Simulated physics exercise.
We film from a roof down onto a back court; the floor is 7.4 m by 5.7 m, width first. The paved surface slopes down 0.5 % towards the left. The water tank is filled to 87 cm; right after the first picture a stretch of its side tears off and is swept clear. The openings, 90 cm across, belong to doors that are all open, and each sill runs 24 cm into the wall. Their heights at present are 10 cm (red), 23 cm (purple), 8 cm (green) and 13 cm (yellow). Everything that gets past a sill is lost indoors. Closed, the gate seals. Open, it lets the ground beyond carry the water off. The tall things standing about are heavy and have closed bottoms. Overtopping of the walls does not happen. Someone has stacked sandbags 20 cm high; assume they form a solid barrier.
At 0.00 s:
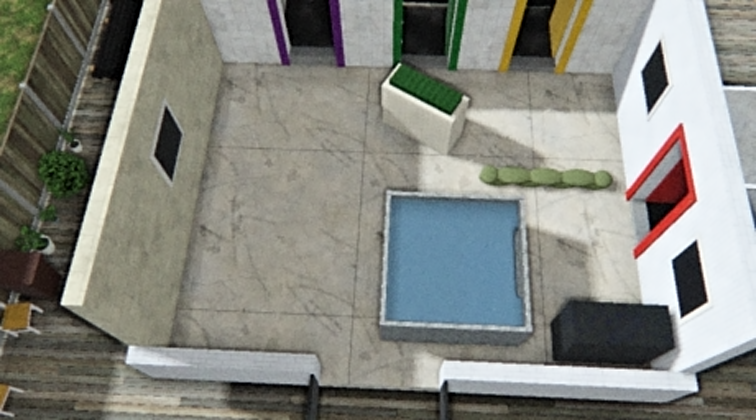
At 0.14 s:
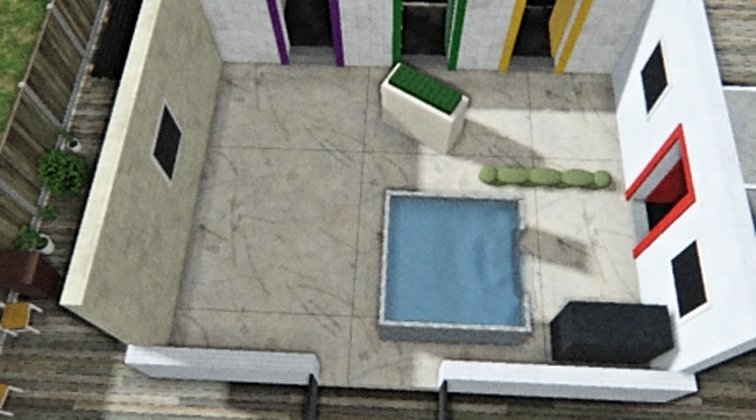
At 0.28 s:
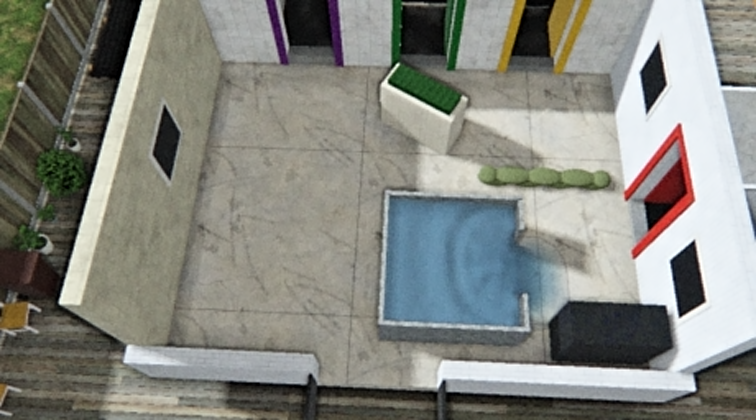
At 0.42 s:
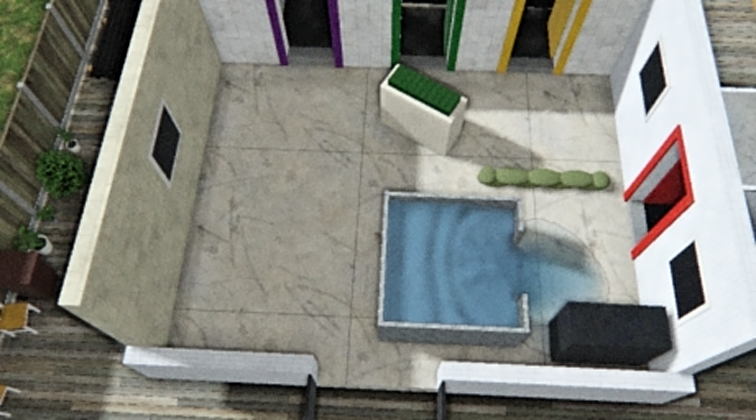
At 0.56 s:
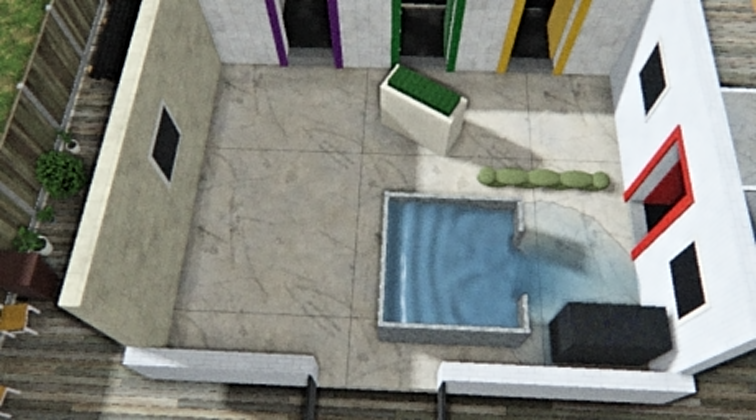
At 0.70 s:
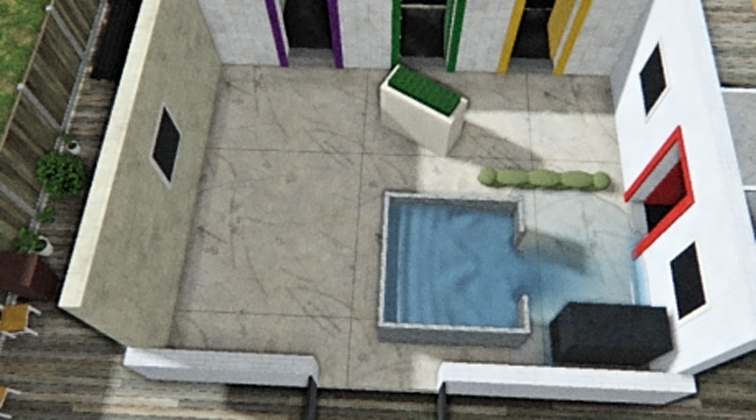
Water in the square tank rippled, then poured out through a gap in its right side and spread across the paved court, passing beside the black block and reaching the red door on the right.
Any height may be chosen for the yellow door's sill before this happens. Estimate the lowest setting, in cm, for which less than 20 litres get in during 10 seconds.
Around 12.5 cm.
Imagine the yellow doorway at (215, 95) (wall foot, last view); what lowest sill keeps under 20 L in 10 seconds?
You'd want it roughly 10.5 cm high.
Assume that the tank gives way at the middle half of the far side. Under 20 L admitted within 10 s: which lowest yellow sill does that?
Close to 22 cm at the least.
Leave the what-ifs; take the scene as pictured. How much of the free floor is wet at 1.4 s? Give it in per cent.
Roughly 15 percent.
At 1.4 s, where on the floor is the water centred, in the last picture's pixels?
(500, 283), roughly.
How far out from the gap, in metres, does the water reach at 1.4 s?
About 3.6 metres out.
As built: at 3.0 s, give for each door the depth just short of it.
Door by door, in centimetres - red 24, purple 0, green 0, yellow 18.
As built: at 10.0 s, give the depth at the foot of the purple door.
6.5 cm.
After 1.4 s water covers 15 % of the floor, deepest (60 cm) near (642, 313); it has not reached the yellow door.
After 3.0 s water covers 35 % of the floor, deepest (35 cm) near (651, 383); 18 cm at the yellow door, 1 litre in over its 13 cm sill.
After 10.0 s water covers 90 % of the floor, deepest (13 cm) near (595, 199); 7 cm at the yellow door, 16 litres in over its 13 cm sill.
At the yellow door as built, the water arrived by 2.4 s and peaked near 18 cm at 3.4 s.
With a sill of 10 cm, 39 litres would have come in within the 10 s; with 13.5 cm, 13 litres. So under 20 litres takes about 12.5 cm.
